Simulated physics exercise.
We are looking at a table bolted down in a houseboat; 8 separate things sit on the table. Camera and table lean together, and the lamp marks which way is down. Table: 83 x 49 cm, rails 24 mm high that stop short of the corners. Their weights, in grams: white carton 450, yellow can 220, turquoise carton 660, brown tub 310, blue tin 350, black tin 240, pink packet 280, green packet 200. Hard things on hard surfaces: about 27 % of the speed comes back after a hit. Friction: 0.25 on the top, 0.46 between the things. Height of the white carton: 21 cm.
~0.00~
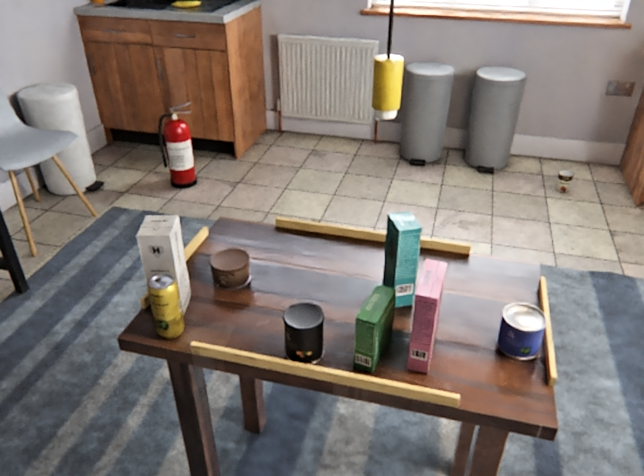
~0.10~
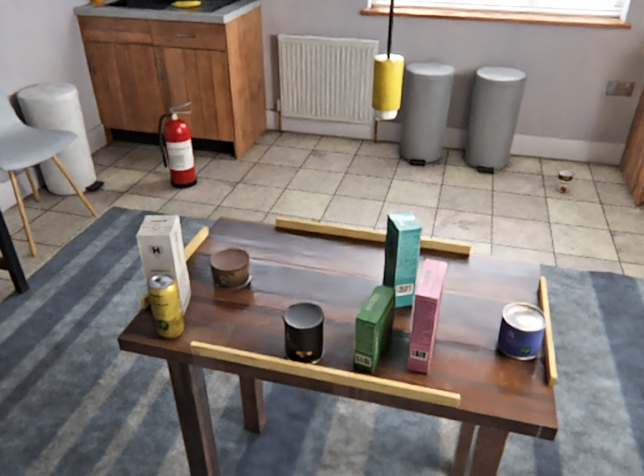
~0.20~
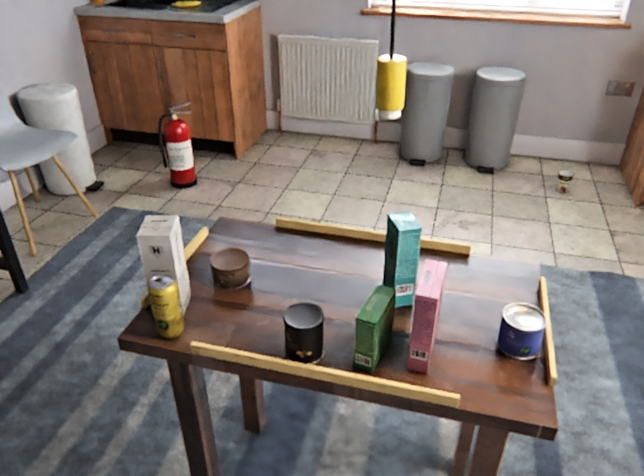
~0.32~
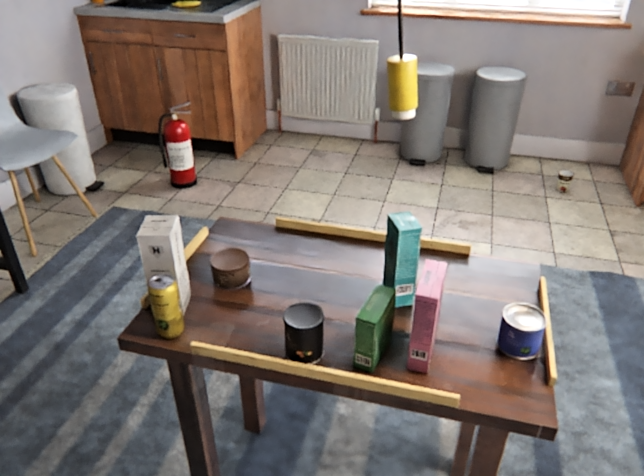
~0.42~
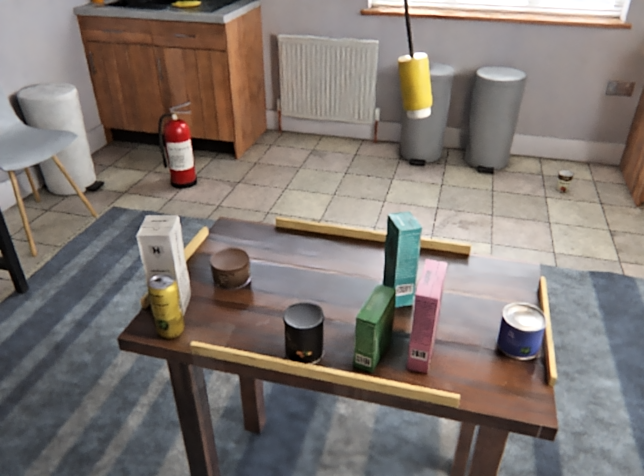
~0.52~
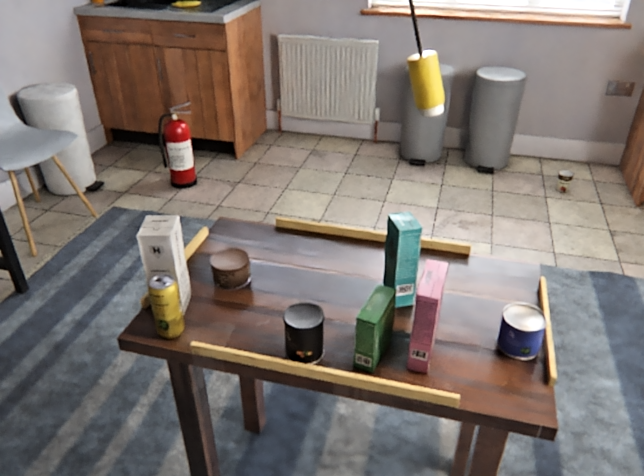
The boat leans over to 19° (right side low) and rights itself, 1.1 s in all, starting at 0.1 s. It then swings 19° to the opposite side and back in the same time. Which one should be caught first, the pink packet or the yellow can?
The former of the two, the pink packet.
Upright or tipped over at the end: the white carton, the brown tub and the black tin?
The white carton keeps standing; the brown tub keeps standing; the black tin keeps standing.
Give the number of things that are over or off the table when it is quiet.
In all, 1.
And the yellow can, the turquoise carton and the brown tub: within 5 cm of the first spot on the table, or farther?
The yellow can keeps its place; the turquoise carton holds its spot; the brown tub keeps its place.
Around 0.82 s, boat heeled 15°, right side down; pink packet tipped 48° against what carries it near (467, 331); yellow can shifted 4 cm near (184, 310); white carton shifted 4 cm.
Around 1.02 s, boat heeled 5°, right side down; pink packet on its side near (488, 357); yellow can shifted 7 cm near (200, 314); white carton shifted 8 cm.
Around 1.82 s, boat heeled 18°, left side down; pink packet on its side near (484, 370); yellow can shifted 5 cm near (192, 312); white carton shifted 6 cm.
Around 2.02 s, boat heeled 10°, left side down; pink packet on its side near (462, 366); blue tin shifted 4 cm; white carton shifted 2 cm.
Finally (2.8 s), on their side or leaning hard on the table, pink packet; the other 7 still in place (within 5 cm). Final places as that camera would see them, pink packet near (454, 365), yellow can near (167, 307). Pink packet went at 0.80 s; yellow can was never lost.
